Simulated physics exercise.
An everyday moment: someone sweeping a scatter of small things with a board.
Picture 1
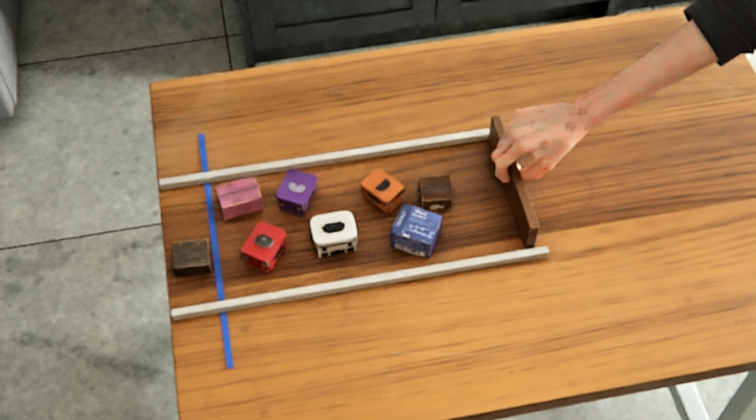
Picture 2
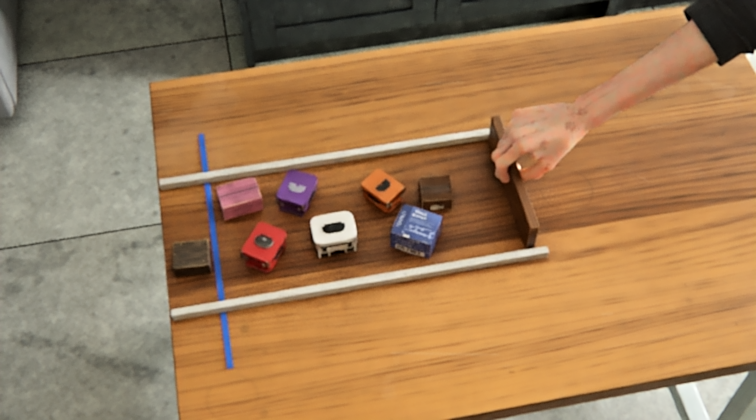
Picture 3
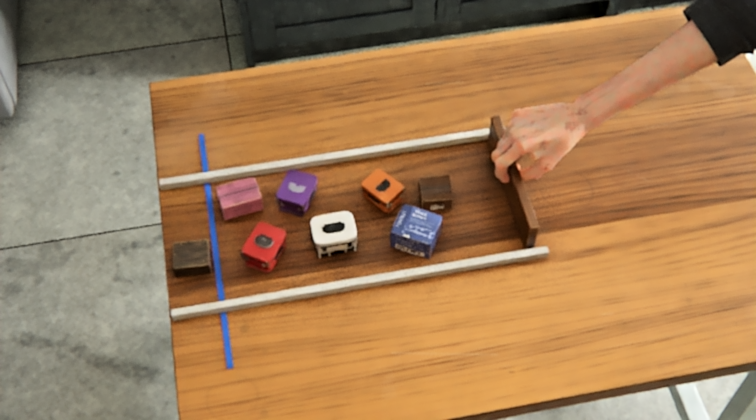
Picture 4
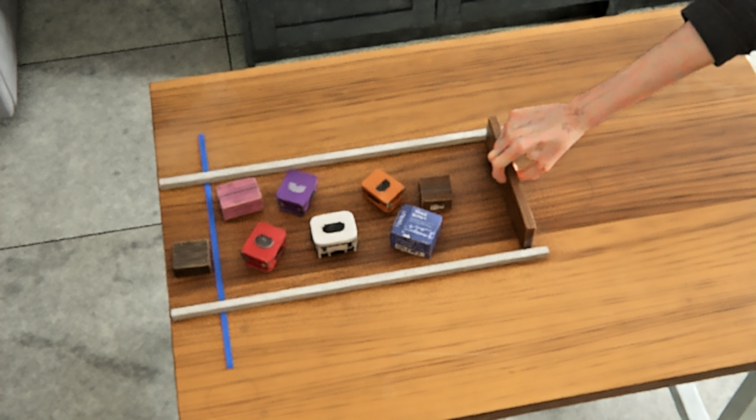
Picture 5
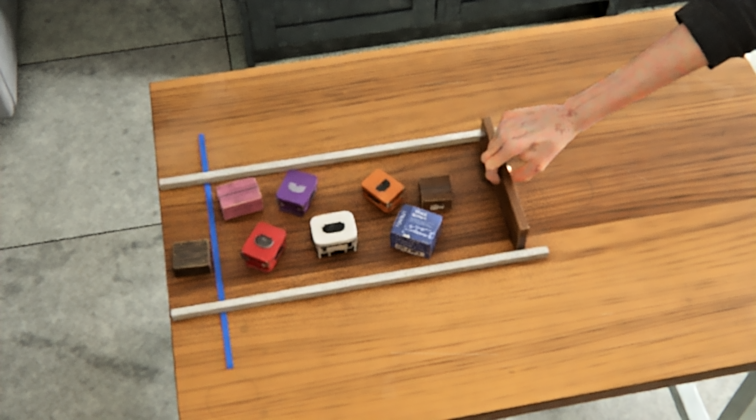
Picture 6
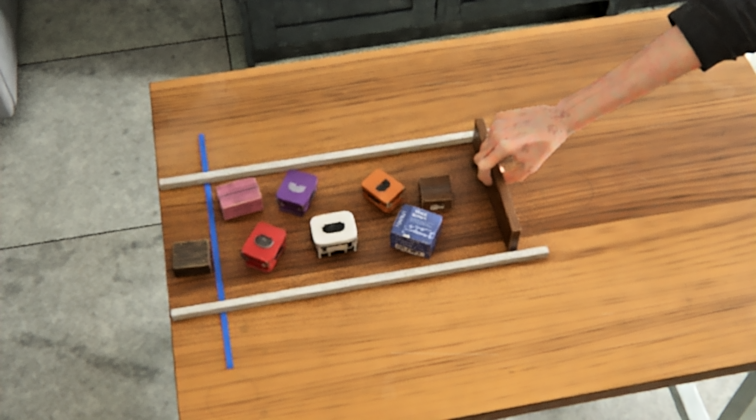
On a wooden table, a hand slides a board slightly left toward scattered small blocks.
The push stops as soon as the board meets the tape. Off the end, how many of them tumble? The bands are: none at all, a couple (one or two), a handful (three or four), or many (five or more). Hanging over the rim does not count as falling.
It is a handful.
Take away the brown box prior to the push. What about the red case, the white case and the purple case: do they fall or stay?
Red case: Down; white case: Still up; purple case: Still up.
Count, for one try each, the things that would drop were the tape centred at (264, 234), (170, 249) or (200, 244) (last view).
Taken one after another, the numbers are 1, 8 and 4.
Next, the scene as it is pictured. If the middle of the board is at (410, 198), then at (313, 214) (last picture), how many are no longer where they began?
The first number is 3, the next one 8.
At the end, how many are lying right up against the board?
Tally at the end: 4.
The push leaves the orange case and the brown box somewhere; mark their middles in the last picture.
In the last picture they sit at about (191, 218) and about (199, 251).
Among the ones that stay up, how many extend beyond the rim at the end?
In total, 0 of them.
Soon after, none off yet; black block at rest near (192, 258); pink box at rest near (240, 198); red case at rest near (265, 248).
By the end, the number that fall off is three or four; fallen, white case, red case, pink box and black block.
